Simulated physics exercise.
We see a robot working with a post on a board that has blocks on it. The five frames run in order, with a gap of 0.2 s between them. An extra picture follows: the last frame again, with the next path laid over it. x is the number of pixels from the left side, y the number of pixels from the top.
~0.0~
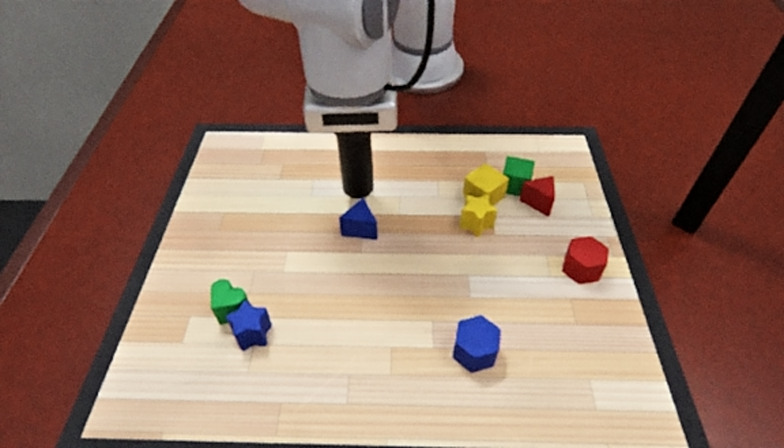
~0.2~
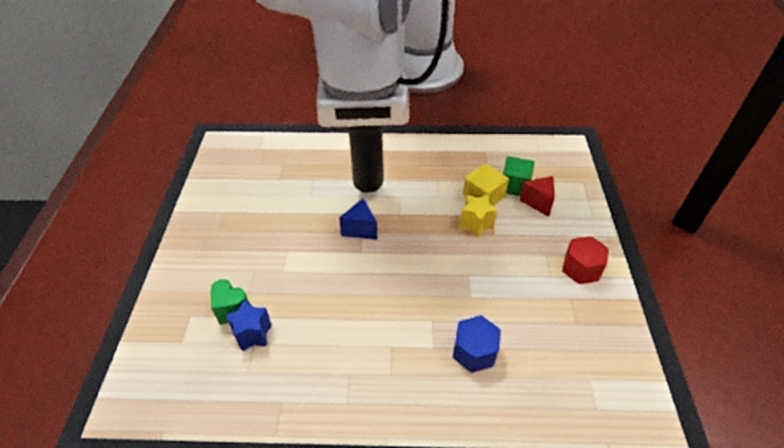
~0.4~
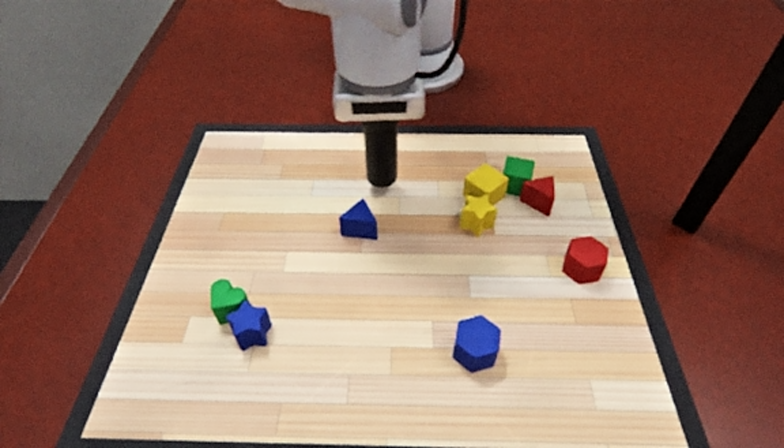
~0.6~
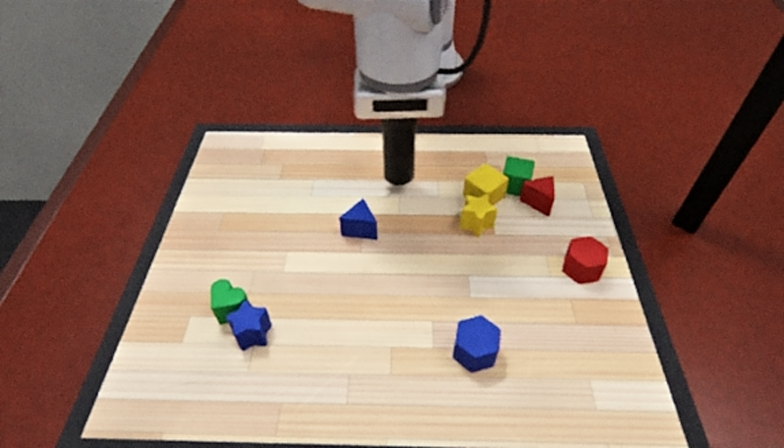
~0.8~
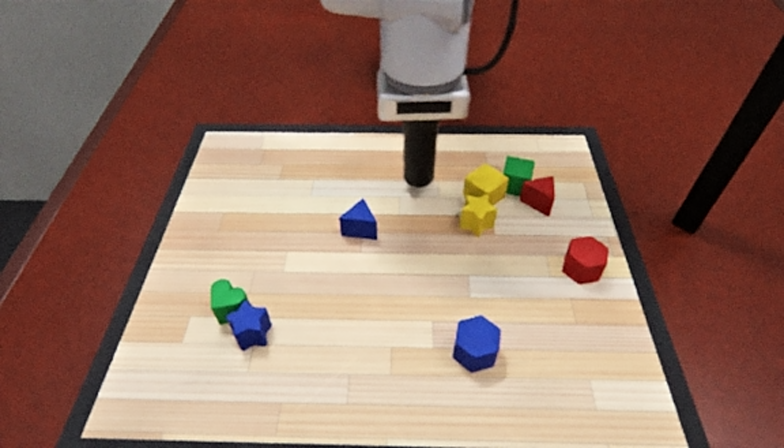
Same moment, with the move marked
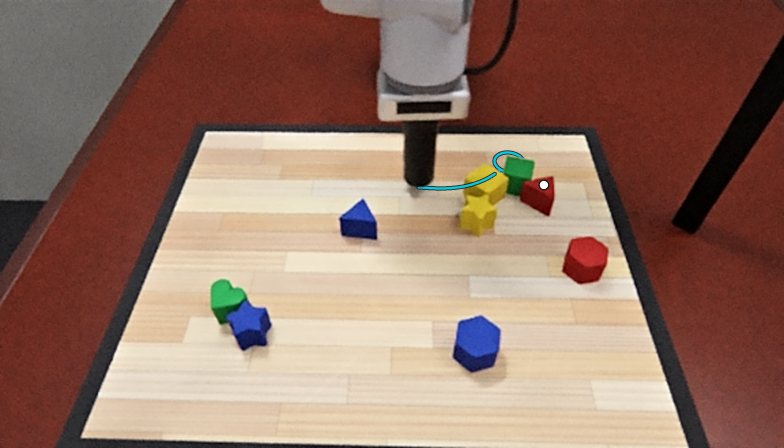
A robot arm moves its black post right above the board while the colored blocks stay still.
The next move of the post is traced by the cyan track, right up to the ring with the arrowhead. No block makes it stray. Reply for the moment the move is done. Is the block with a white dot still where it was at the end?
Answer: Yes.
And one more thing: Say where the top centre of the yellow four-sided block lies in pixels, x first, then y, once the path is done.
Near (504, 182).
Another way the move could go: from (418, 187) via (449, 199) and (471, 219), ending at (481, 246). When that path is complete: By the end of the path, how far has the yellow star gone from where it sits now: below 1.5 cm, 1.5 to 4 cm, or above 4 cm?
Result: Over 4 cm.
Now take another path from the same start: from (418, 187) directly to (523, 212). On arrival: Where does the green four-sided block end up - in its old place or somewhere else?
Answer: Moved.
The line goes from (418, 187) via (455, 188) and (487, 179), ending at (509, 162); the dot is on the red triangular block.
What follows on the original path. One third of the way, post (456, 177); yellow four-sided block (492, 178).
Two thirds of the way, post (489, 168); yellow four-sided block (504, 182); green four-sided block (527, 166), turned 25° anticlockwise.
At the end, post (512, 152); yellow four-sided block (504, 182); green four-sided block (534, 164), turned 15° clockwise; red triangular block unmoved.
